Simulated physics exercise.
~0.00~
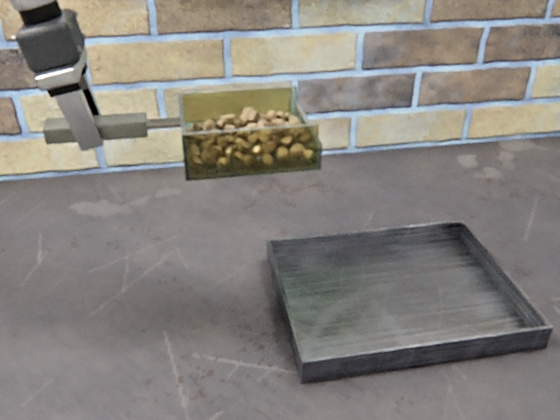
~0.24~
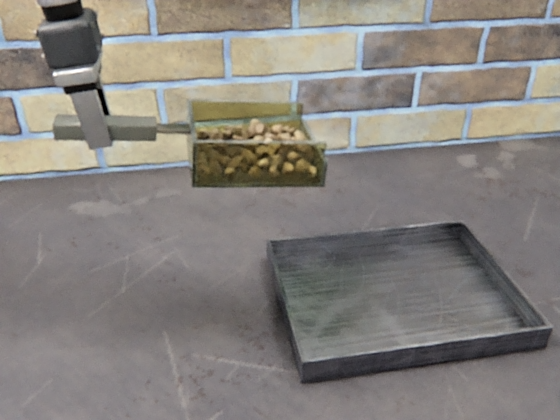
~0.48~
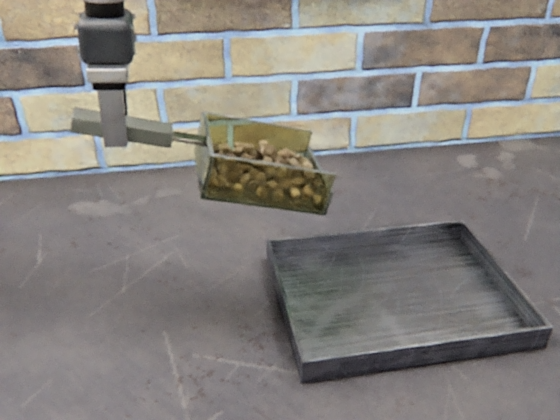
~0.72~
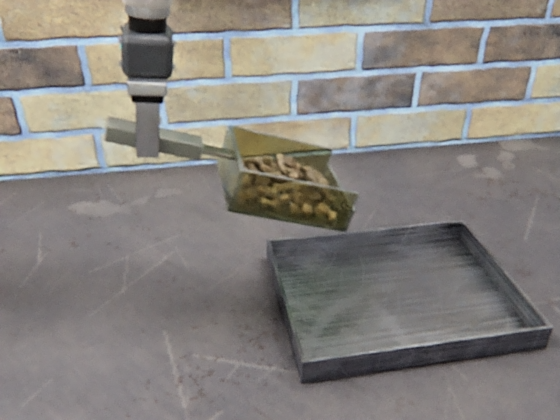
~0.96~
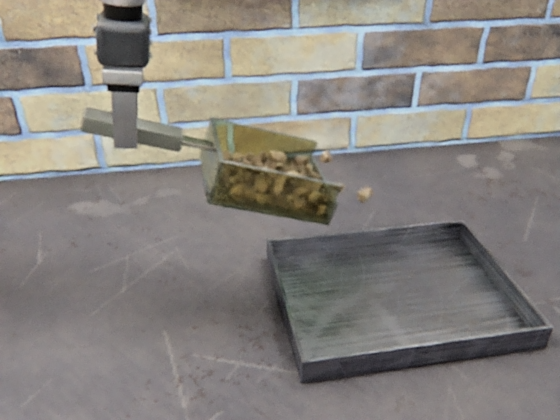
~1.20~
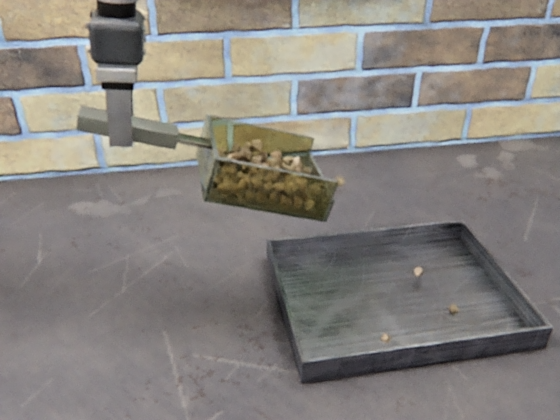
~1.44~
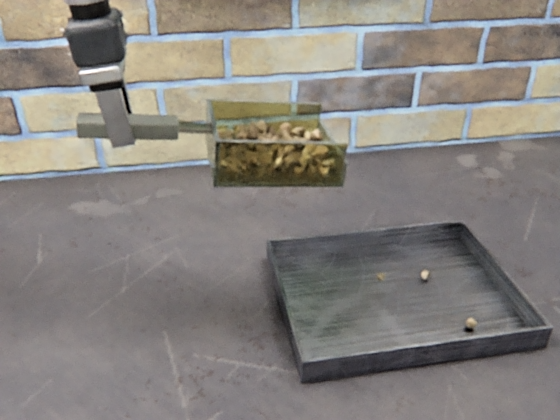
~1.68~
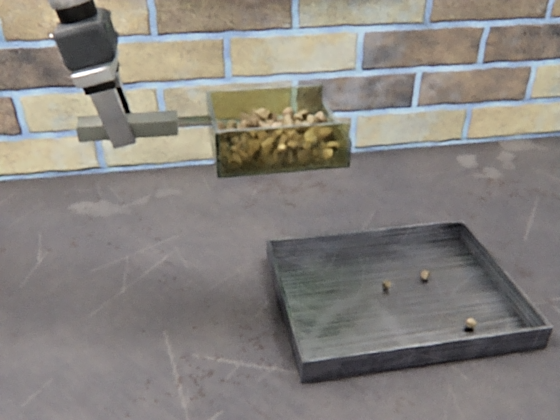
A robotic gripper moved a see-through box of small pebbles right and down toward a dark tray, tipping it forward, and a few pebbles dropped in. It then drew back, raised and levelled the box, leaving most of them inside.
